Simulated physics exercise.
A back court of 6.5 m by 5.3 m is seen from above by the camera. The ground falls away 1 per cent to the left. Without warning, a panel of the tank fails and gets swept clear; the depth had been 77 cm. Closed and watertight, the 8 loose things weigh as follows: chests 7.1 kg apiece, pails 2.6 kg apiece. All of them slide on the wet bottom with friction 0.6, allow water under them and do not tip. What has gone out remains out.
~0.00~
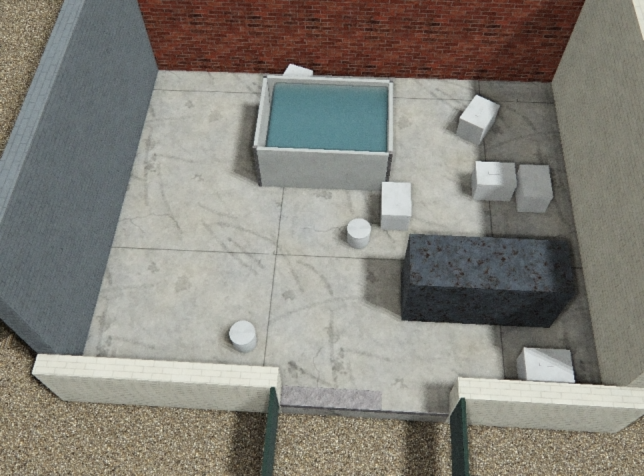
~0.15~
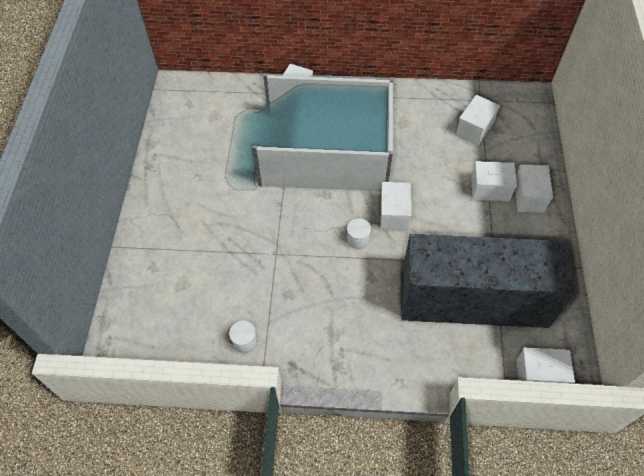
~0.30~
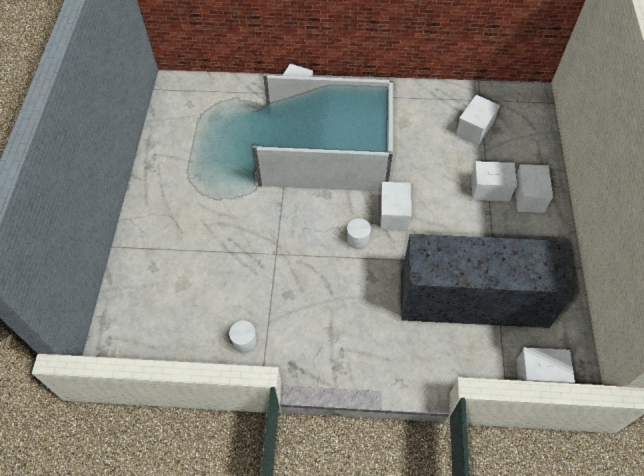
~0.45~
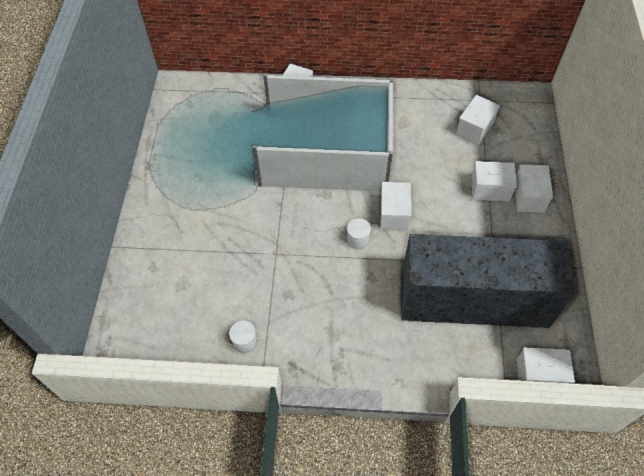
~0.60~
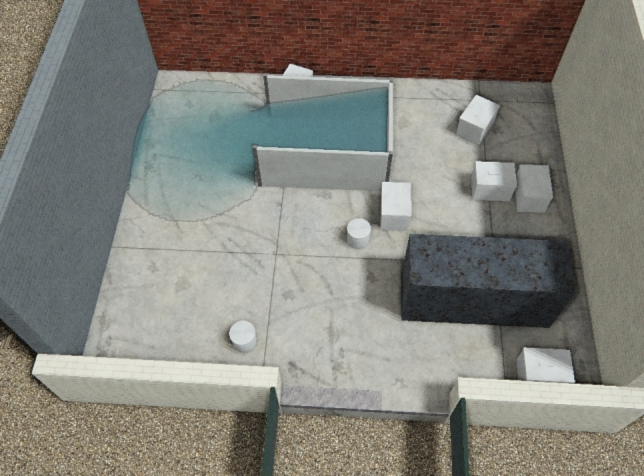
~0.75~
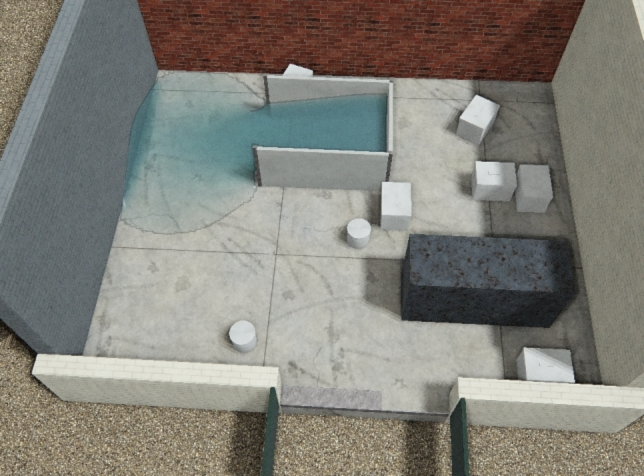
Blue-green water pouring from the open left side of a tank, spreading across a walled court to the grey left wall.
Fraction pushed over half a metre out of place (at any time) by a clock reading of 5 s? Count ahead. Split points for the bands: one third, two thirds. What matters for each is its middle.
My call: One third to two thirds.
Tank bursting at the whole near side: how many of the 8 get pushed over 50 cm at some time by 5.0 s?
4.
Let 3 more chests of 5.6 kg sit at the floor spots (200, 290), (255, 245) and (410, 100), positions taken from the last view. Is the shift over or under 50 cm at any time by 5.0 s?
Check, in order - exceeded, not exceeded, exceeded.
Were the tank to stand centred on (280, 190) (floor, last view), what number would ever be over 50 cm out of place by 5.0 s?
Then 3 of them would.
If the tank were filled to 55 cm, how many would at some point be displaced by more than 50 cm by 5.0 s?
The count would be 2.
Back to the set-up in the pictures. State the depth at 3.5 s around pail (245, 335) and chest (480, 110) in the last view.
Depths: Near 4 cm, then near 2 cm.
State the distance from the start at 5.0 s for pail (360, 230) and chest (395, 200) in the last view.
Shifts in order: 5 cm; 0 cm.
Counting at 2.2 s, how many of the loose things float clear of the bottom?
Total: 0.
After 1.1 s 0 of 8 are over 50 cm from their spots; 0 afloat.
After 2.2 s 0 of 8 are over 50 cm from their spots; 0 afloat.
After 3.5 s 2 of 8 are over 50 cm from their spots; 1 afloat.
After 5.0 s 3 of 8 are over 50 cm from their spots, and 3 have been at some point; 3 afloat.
